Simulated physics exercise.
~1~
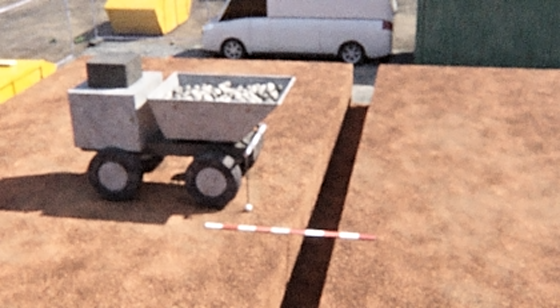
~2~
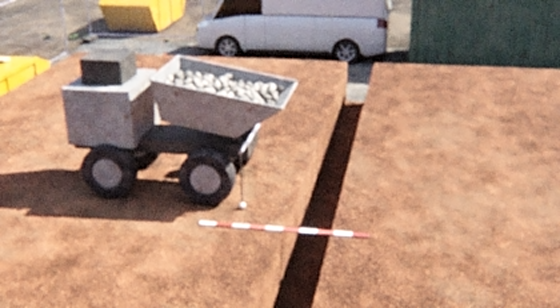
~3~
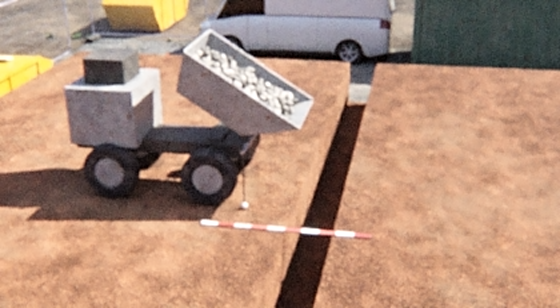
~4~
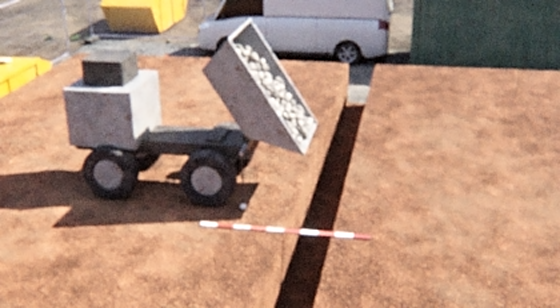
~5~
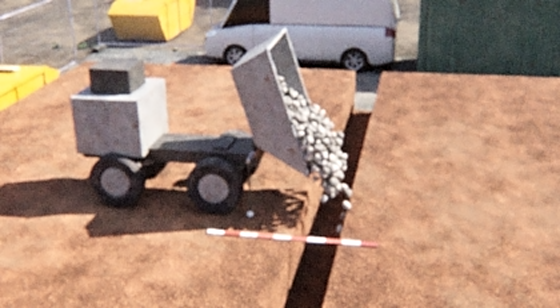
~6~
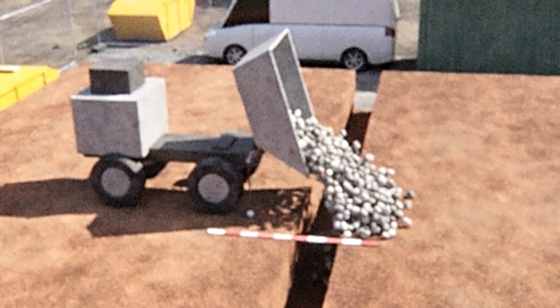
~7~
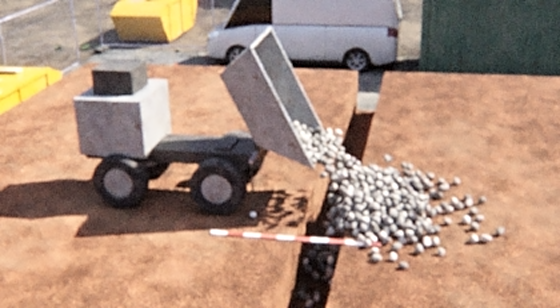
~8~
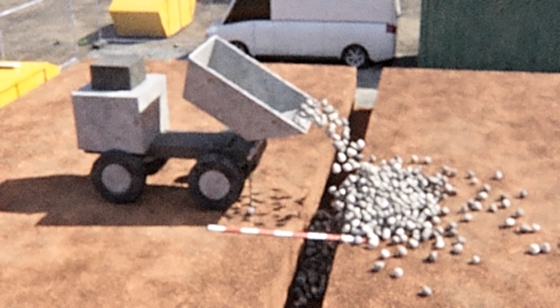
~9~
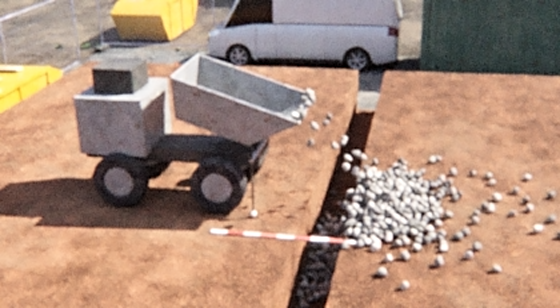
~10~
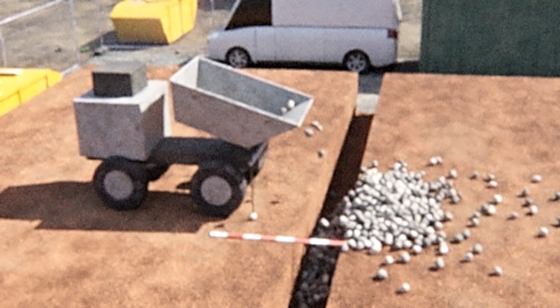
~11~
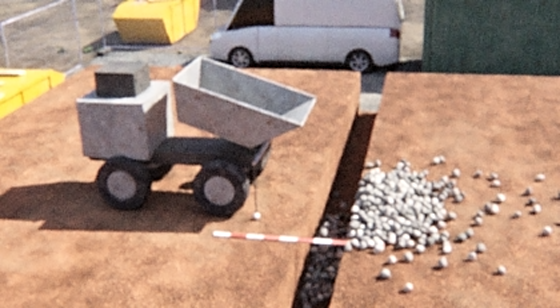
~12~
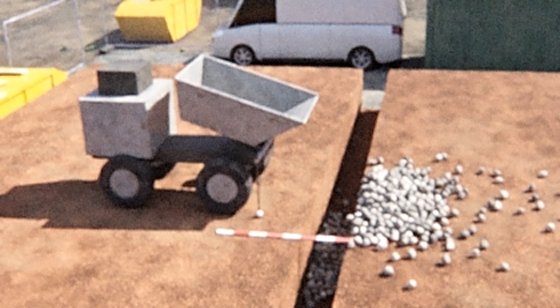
A small grey dumper with dark wheels stands on reddish-brown ground at the left, seen from above and to the side by a slightly swaying camera, its open body full of pale rounded stones. A narrow trench and a red-and-white staff lie before it, with a white van, yellow skips and a green wall behind. The body tips steeply to the right, and the stones slide out, pouring into and across the trench. It then lowers partway as the last stones drop. It stays slightly tilted and looks empty, with a heap beyond the trench and strays scattered rightward.
